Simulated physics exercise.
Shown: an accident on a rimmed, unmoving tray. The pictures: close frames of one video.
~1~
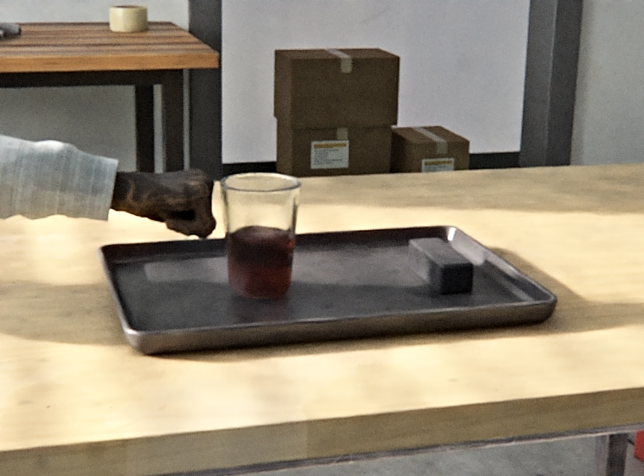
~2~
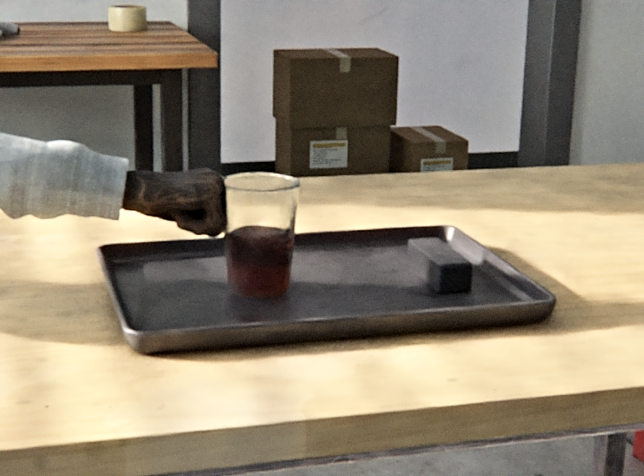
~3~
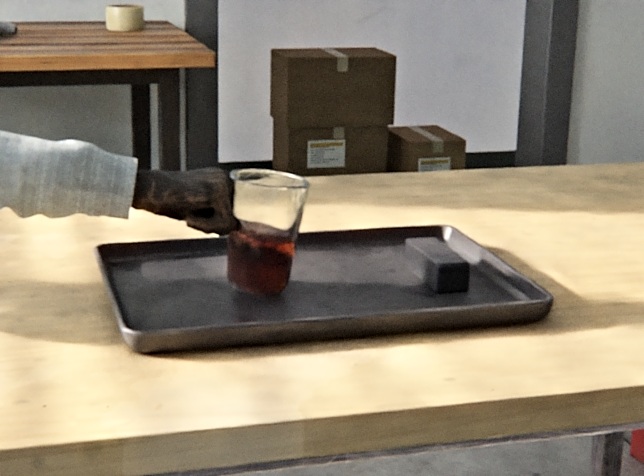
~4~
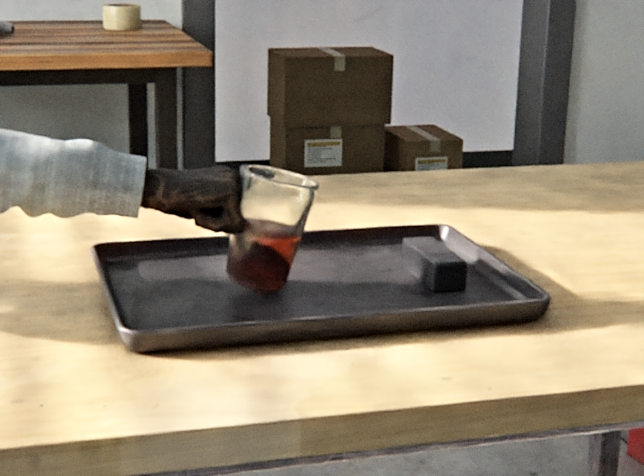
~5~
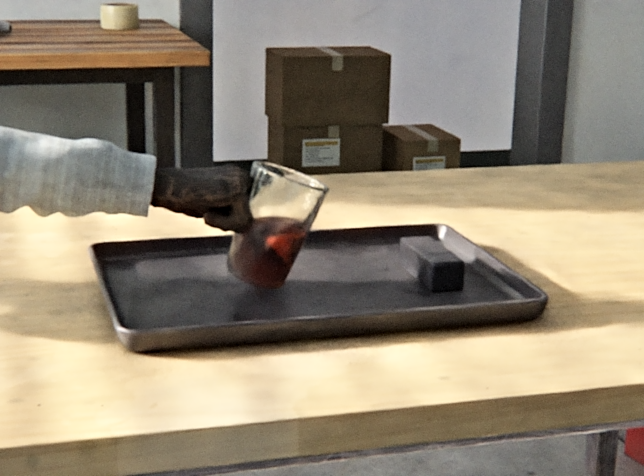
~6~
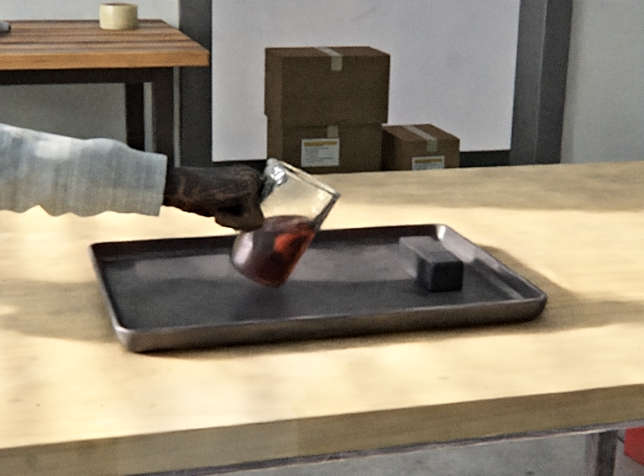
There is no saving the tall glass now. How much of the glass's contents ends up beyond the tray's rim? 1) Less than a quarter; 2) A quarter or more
1, less than a quarter.
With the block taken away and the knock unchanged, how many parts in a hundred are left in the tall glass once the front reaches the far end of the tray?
About 65 per cent.
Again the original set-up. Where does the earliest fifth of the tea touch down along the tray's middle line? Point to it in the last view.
I'd mark it somewhere roughly at pixel (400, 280).
A moment on, the tall glass is falling and 100 per cent is in the glass, 0 on the tray and 0 above or beyond its rim.
Next, the tall glass lies on its side and 83 per cent is in the glass, 16 on the tray and 2 above or beyond its rim.
Then the tall glass lies on its side and 41 per cent is in the glass, 43 on the tray and 16 above or beyond its rim.
Later the tall glass lies on its side and 20 per cent is in the glass, 73 on the tray and 6 above or beyond its rim.
Finally, 94 per cent is held by tray and glass, 6 is off the tray.
